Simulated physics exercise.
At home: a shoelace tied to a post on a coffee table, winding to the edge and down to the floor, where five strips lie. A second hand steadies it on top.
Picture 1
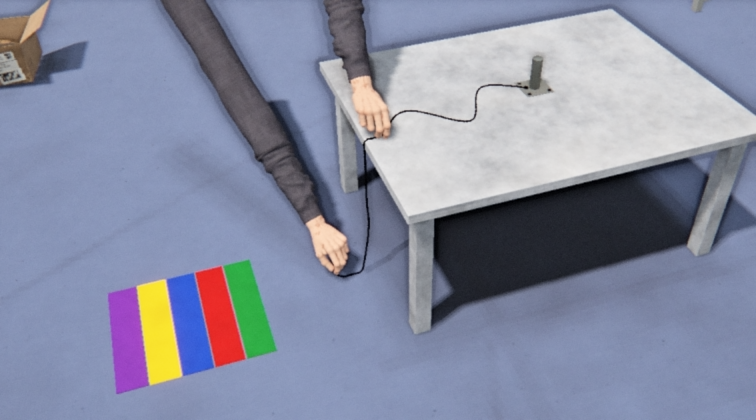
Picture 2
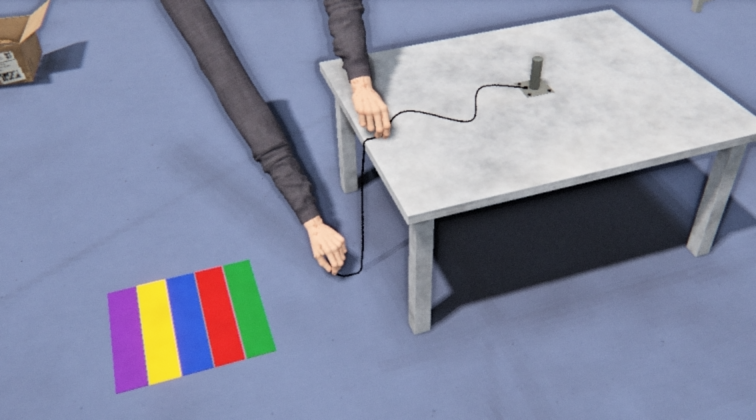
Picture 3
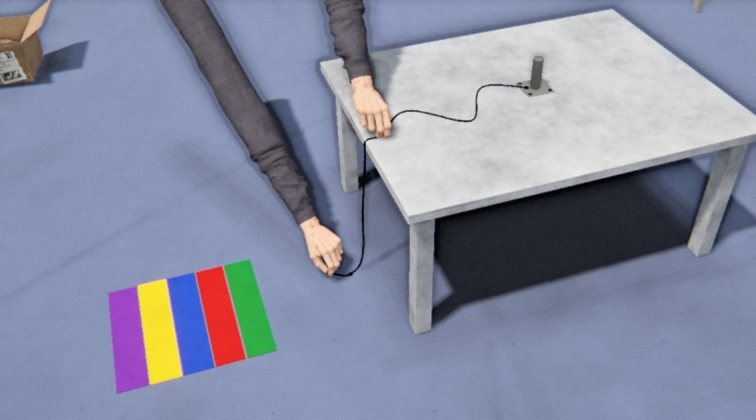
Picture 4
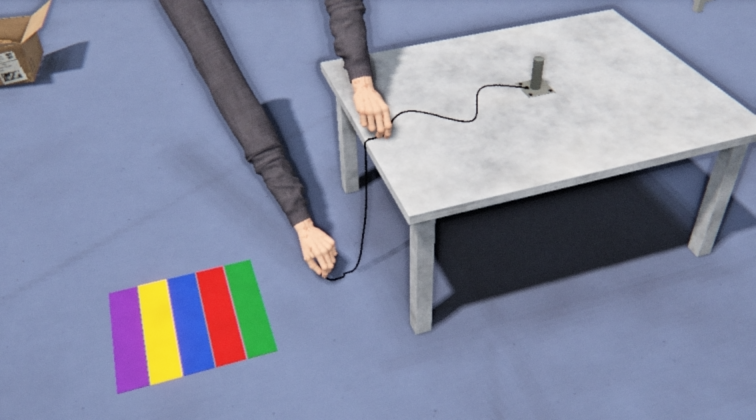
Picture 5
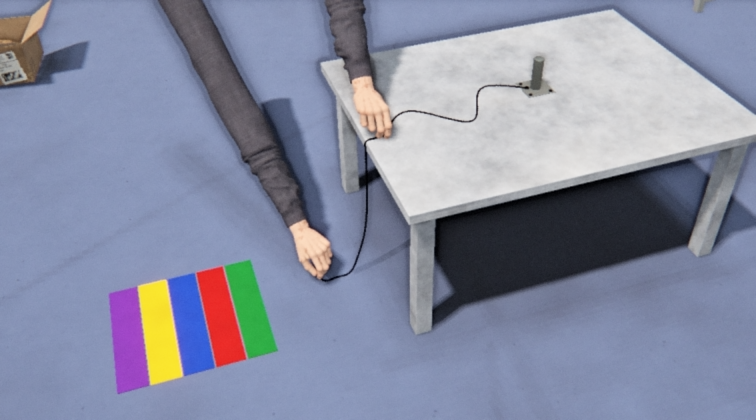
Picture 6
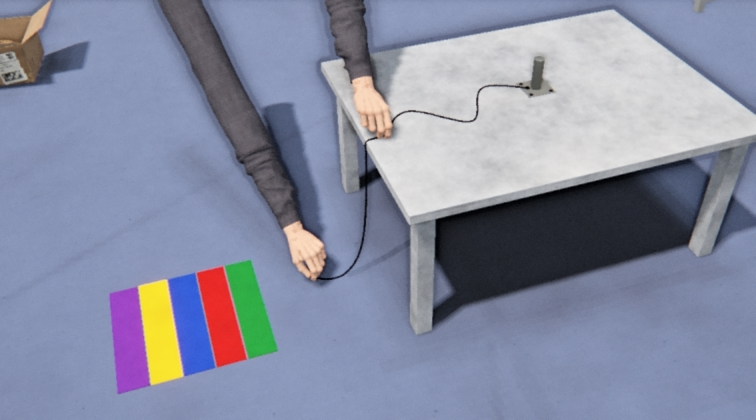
The footage shows a dark cord running from a post on a table over the edge to the floor, where one hand shifts its end slightly left near five coloured strips while another hand rests at the table's edge.
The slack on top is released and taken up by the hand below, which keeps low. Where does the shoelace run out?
It halts on the yellow strip.
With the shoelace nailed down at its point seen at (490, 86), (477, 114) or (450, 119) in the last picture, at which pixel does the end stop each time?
The places are (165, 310), (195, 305) and (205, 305).
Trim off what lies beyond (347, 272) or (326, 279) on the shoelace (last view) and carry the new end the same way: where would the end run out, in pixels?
Near (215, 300) and (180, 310).
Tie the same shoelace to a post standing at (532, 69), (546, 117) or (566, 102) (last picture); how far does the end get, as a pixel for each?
Near (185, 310), (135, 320) and (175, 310).
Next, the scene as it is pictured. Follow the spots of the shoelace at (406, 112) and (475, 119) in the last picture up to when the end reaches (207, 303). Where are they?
About (368, 135), and the other about (437, 118).
Soon after, end near (207, 303); over red.
After that, end near (175, 310); over blue.
At the stop, end near (156, 315); over yellow. Over yellow.
